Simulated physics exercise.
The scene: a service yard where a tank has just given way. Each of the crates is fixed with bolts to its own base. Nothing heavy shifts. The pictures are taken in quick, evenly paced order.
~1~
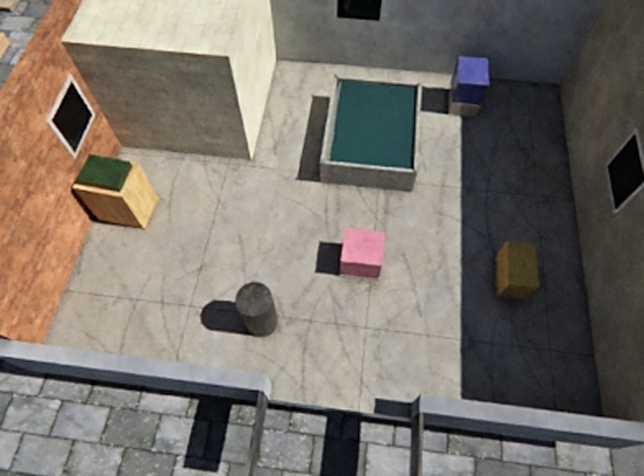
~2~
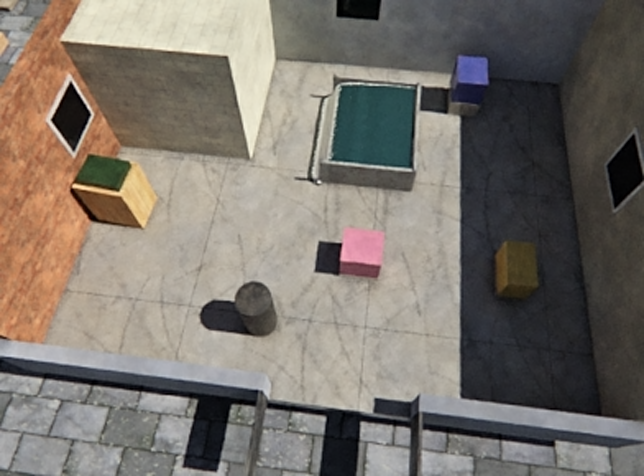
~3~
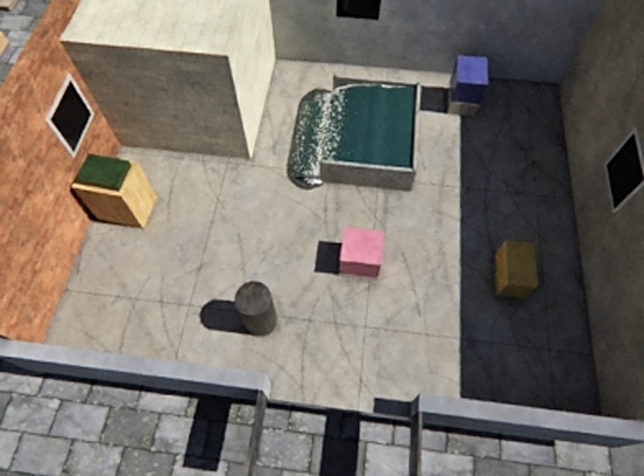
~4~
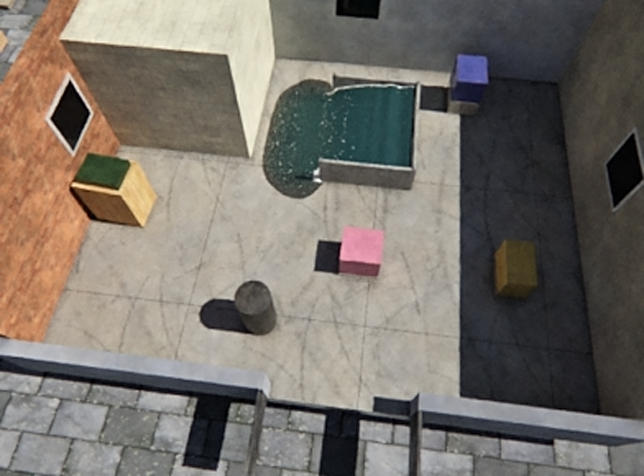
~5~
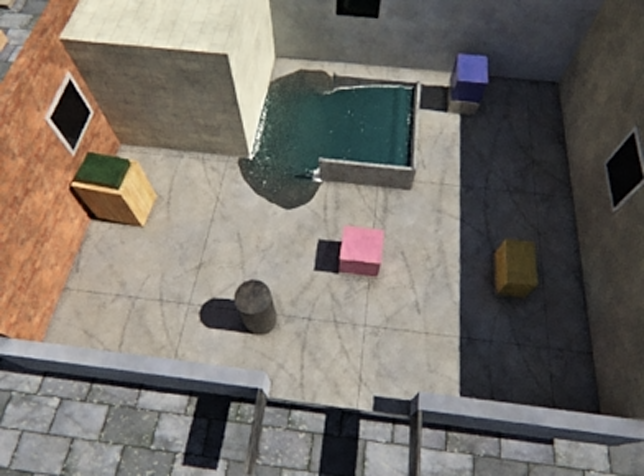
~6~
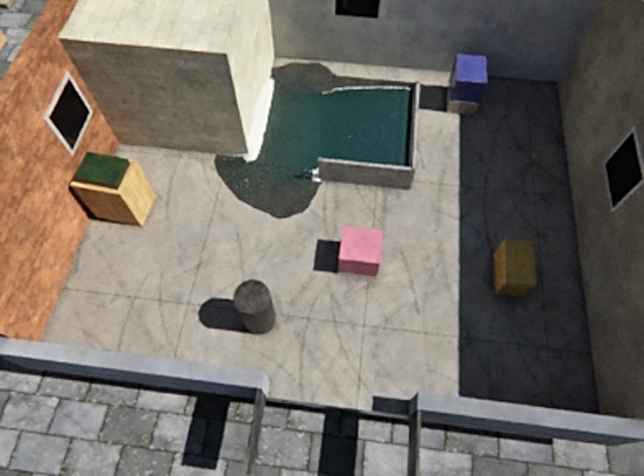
The video shows a walled yard with a water tank, a large pale block and several small objects. The tank's left side gives way, and water pours out leftward, spreading across the paving and reaching the pale block.
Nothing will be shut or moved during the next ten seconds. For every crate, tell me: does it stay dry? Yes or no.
Here is how it goes: The yellow crate, yes, it stays dry; the pink crate, yes, it stays dry; the blue crate, yes, it stays dry.
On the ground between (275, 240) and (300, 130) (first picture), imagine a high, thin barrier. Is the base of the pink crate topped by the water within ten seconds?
Then the pink crate is reached.
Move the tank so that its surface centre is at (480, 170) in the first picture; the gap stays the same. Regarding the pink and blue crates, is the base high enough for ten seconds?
Well, the pink crate is drenched, and the blue crate holds out too.
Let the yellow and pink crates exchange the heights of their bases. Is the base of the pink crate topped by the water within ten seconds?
The pink crate stays out of it.
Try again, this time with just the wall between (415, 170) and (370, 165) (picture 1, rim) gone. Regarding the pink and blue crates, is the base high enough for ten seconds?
The pink crate is reached; the blue crate is untouched.
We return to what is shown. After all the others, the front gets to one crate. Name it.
That one's the yellow-painted one.
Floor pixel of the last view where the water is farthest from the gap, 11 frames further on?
I reckon the front has reached (100, 274) by then.
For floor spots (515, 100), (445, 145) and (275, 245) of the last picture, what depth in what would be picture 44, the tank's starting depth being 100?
4, 2, 4 %.
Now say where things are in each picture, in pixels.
The first picture shows the water tank at (373, 124) is whole and still.
In the second picture, water pours out at (330, 132) and has run to (316, 181).
In the third picture, water pours out at (330, 133) and has run to (300, 184).
In the fourth picture, water pours out at (329, 132) and has run to (309, 82).
In the fifth picture, the front is at (246, 172), out from the gap at (329, 132).
In the sixth picture, water pours out at (329, 132) and has run to (221, 169).
A moment on, water covers 15 % of the floor; the yellow crate not reached, the pink crate not reached, the blue crate not reached.
Next, water covers 25 % of the floor; the yellow crate not reached, the pink crate not reached, the blue crate not reached.
Then, water covers 45 % of the floor; the yellow crate not reached, the pink crate not reached, the blue crate water round its plinth.
Later, water covers 65 % of the floor; the yellow crate not reached, the pink crate water round its plinth, the blue crate water round its plinth.
In the end, water covers 85 % of the floor; the yellow crate stayed above the water, the pink crate stayed above the water, the blue crate stayed above the water.
